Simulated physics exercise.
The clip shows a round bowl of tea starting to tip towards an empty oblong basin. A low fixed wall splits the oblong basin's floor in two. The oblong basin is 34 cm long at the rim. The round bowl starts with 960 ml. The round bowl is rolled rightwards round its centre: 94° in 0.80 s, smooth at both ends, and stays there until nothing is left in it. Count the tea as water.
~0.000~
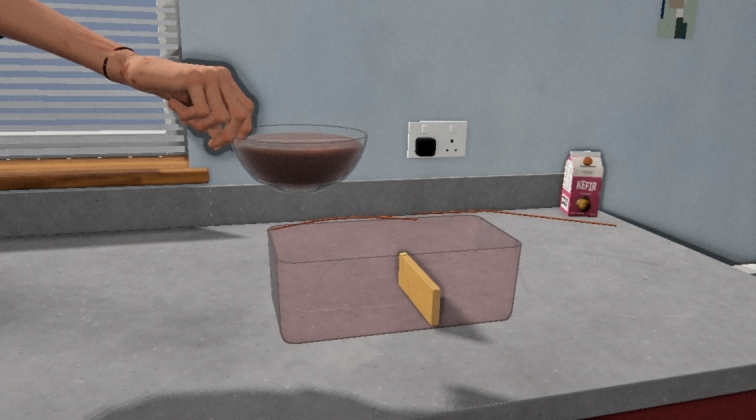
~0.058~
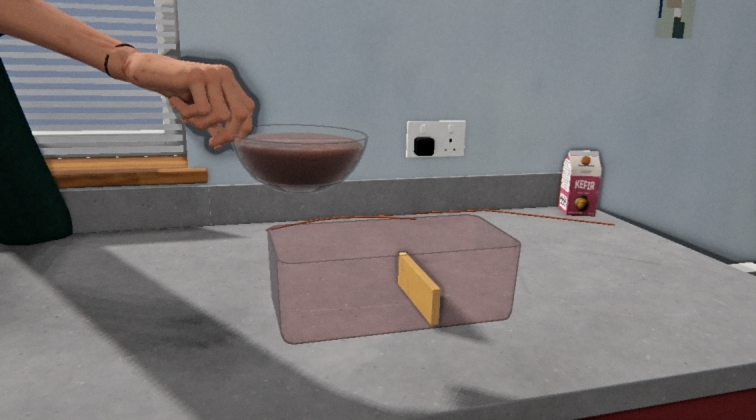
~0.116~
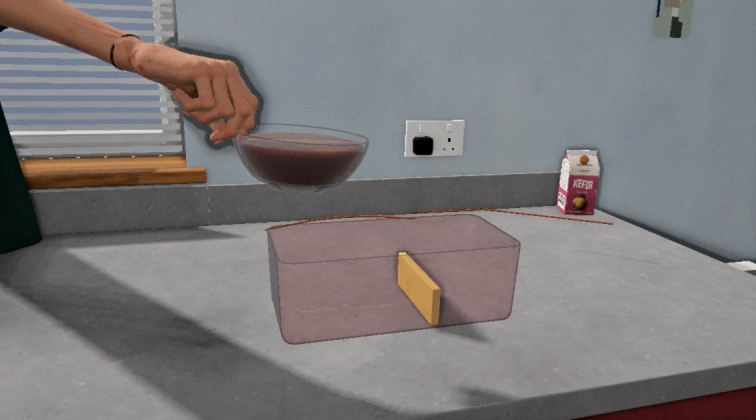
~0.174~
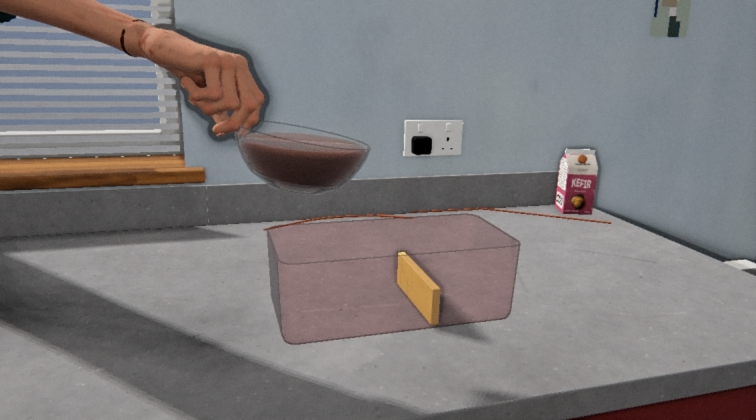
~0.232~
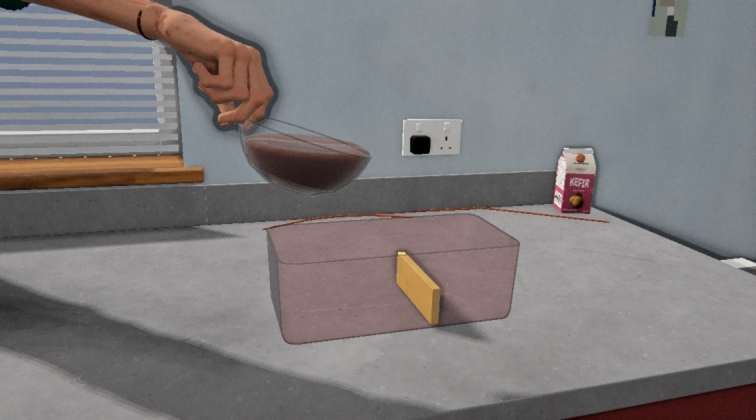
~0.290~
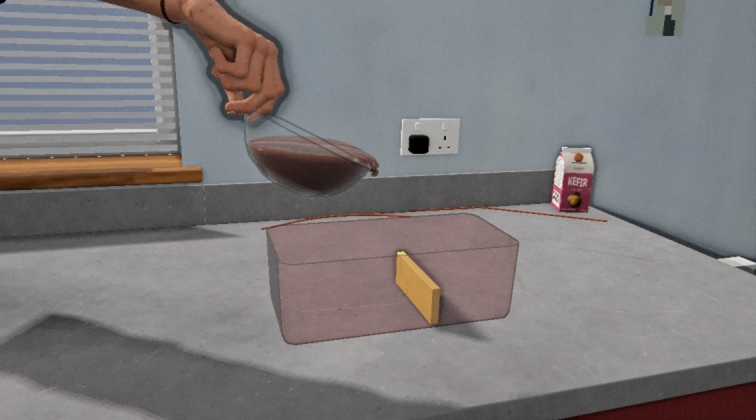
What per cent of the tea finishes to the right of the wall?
About 10 per cent.
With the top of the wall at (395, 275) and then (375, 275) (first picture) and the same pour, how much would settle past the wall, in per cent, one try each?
First 50, then 75 per cent.
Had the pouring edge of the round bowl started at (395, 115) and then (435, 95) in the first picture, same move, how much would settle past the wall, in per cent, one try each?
First 55, then 80 per cent.
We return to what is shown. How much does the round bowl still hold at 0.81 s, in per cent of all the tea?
Near 1 in a hundred.
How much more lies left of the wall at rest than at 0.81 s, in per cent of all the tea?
Some 1 per cent.
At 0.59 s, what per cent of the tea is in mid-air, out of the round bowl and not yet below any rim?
Some 28 per cent.
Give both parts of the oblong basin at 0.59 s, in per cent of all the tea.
Some 48 per cent left and 7 right.
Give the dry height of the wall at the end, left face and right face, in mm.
Some 30 mm on the left and 50 mm on the right.
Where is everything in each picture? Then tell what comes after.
In the first picture, it leans 0°; its right rim is at (365, 134); the tea meets the walls at (234, 142) and (361, 140); the oblong basin's rim runs from (273, 245) to (499, 230); the wall's top is at (419, 271).
In the second picture, it leans 1°; its right rim is at (365, 135); the tea meets the walls at (234, 142) and (361, 141).
In the third picture, it leans 5°; its right rim is at (366, 139); the tea meets the walls at (236, 140) and (362, 143).
In the fourth picture, it leans 11°; its right rim is at (367, 146); the tea meets the walls at (239, 139) and (363, 145).
In the fifth picture, it leans 18°; its right rim is at (368, 155); the tea meets the walls at (243, 140) and (367, 150); 1 per cent is over the edge.
In the sixth picture, it leans 27°; its right rim is at (367, 166); the tea meets the walls at (248, 143) and (364, 158); 8 per cent is over the edge.
Then, 0.59 s in, the tilt is 79° and 18 per cent is still to pour, 48 is left of the wall and 7 right of it.
Then, 0.81 s in, the tilt is 94° and 1 per cent is still to pour, 84 is left of the wall and 7 right of it.
Then, 1.05 s in, the tilt is 94° and 0 per cent is still to pour, 86 is left of the wall and 10 right of it.
Then, 1.30 s in, the tilt is 94° and 0 per cent is still to pour, 85 is left of the wall and 10 right of it.
Finally, 85 per cent lies left of the wall, 10 right of it and 5 outside.
